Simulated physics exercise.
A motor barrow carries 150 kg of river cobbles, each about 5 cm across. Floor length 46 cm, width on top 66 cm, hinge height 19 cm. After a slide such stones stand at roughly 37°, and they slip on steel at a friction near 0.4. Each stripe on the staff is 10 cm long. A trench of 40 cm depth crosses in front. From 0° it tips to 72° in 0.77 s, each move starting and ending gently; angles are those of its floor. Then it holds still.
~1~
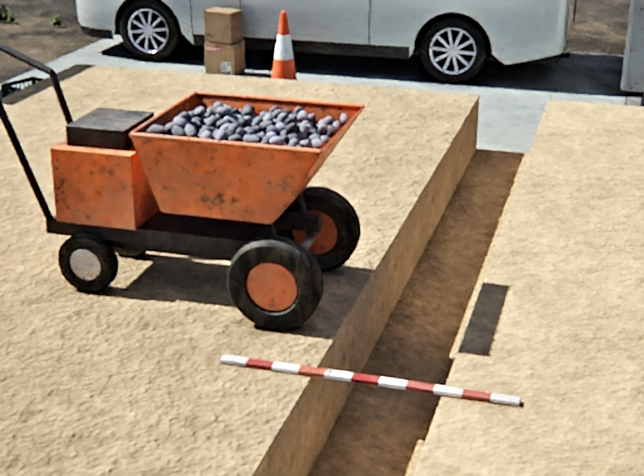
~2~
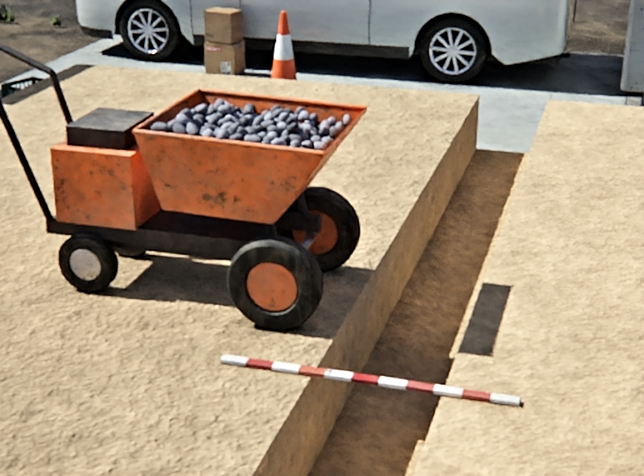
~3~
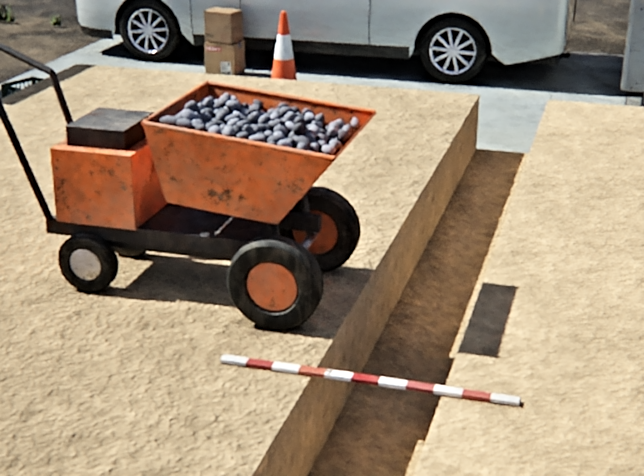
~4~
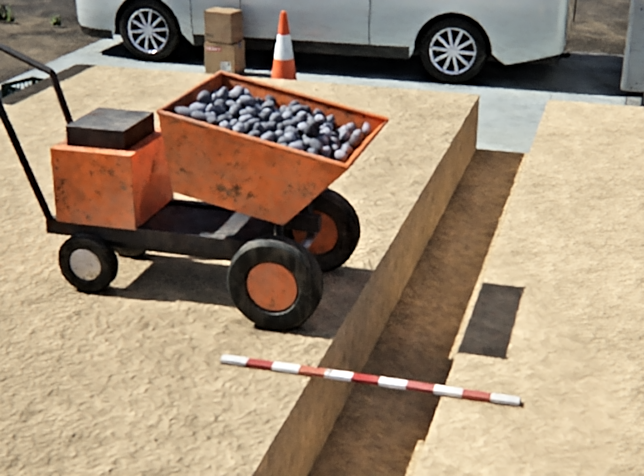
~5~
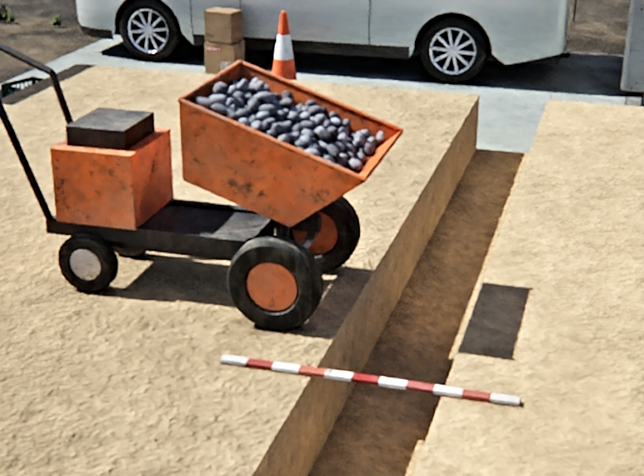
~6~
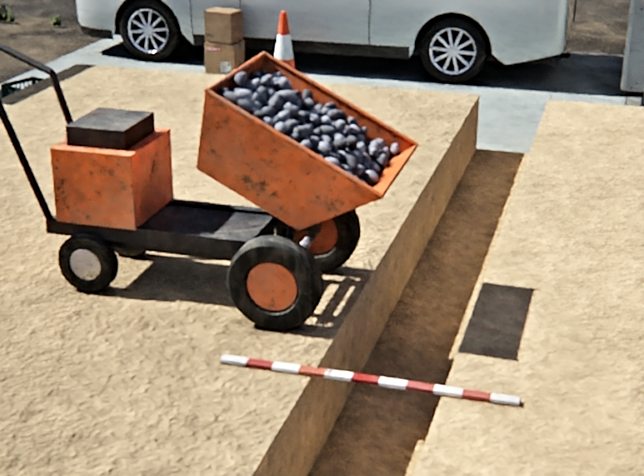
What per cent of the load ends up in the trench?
Roughly 45 per cent ends in the trench.
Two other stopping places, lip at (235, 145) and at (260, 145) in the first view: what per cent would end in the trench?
First some 100, then 90 per cent.
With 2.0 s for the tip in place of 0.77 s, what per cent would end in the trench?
In that case some 60 per cent.
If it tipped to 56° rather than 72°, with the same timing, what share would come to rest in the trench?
Then about 15 per cent.
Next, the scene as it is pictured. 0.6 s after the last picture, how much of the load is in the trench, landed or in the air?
Some 5 per cent.
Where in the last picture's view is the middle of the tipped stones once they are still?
Their middle is at about (491, 317).
Then, 0.3 s after the last picture the floor is at 61°, 100 % in the skip; the foremost stones are at (425, 245).
Then, 0.6 s after the last picture the floor is at 72°, 67 % in the skip, 6 % in the trench, 28 % past the trench; the foremost stones are at (545, 331).
Then, 0.9 s after the last picture the floor is at 72°, 29 % in the skip, 17 % in the trench, 54 % past the trench; the foremost stones are past the picture's edge.
Then, 2.9 s after the last picture the floor is at 72°, 0 % in the skip, 45 % in the trench, 55 % past the trench; the foremost stones are past the picture's edge.
